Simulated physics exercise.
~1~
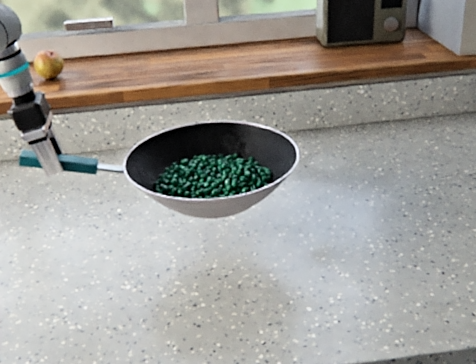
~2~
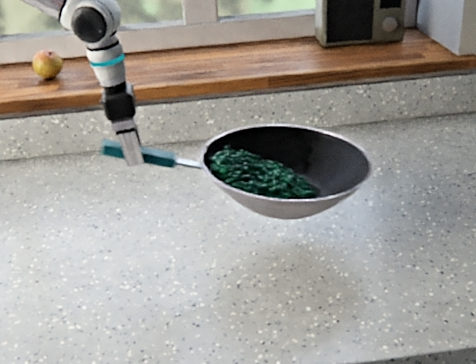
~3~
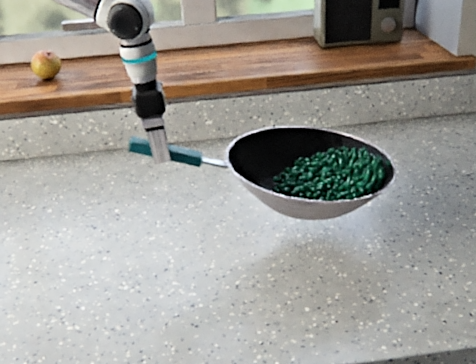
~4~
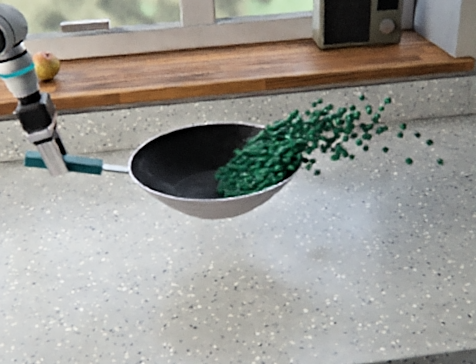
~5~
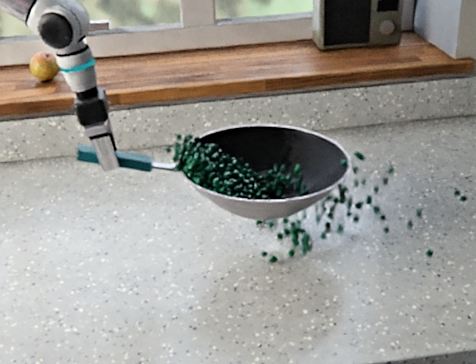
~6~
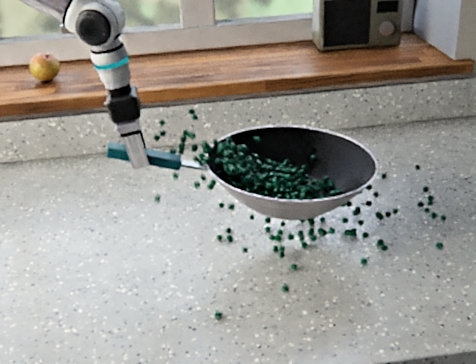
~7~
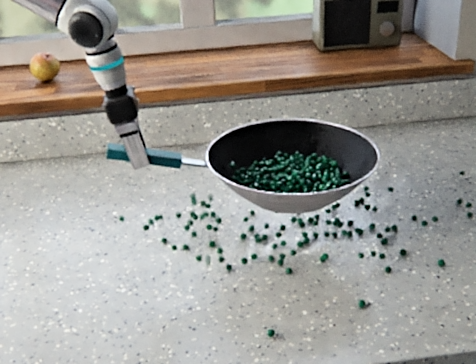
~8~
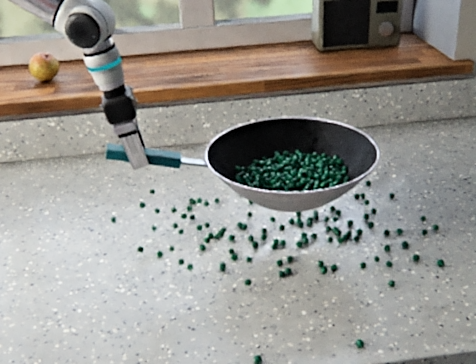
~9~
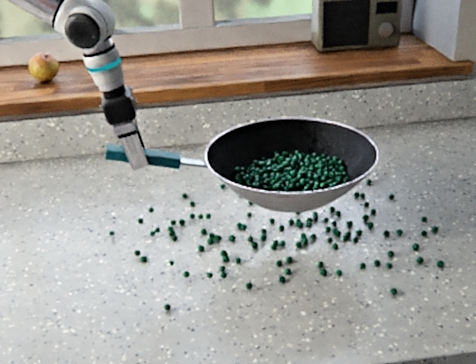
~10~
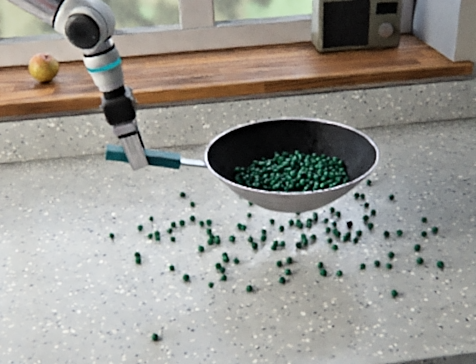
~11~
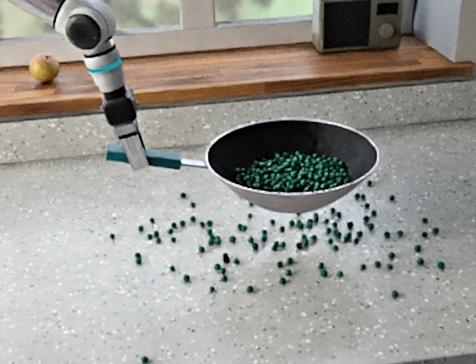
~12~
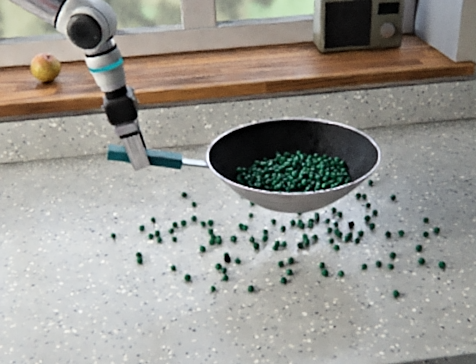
Over a speckled kitchen counter, a robot arm swung a wok of green beads right, jerked it back left so beads flew over the far rim, then moved it right again and held still, with most still inside and many scattered below.
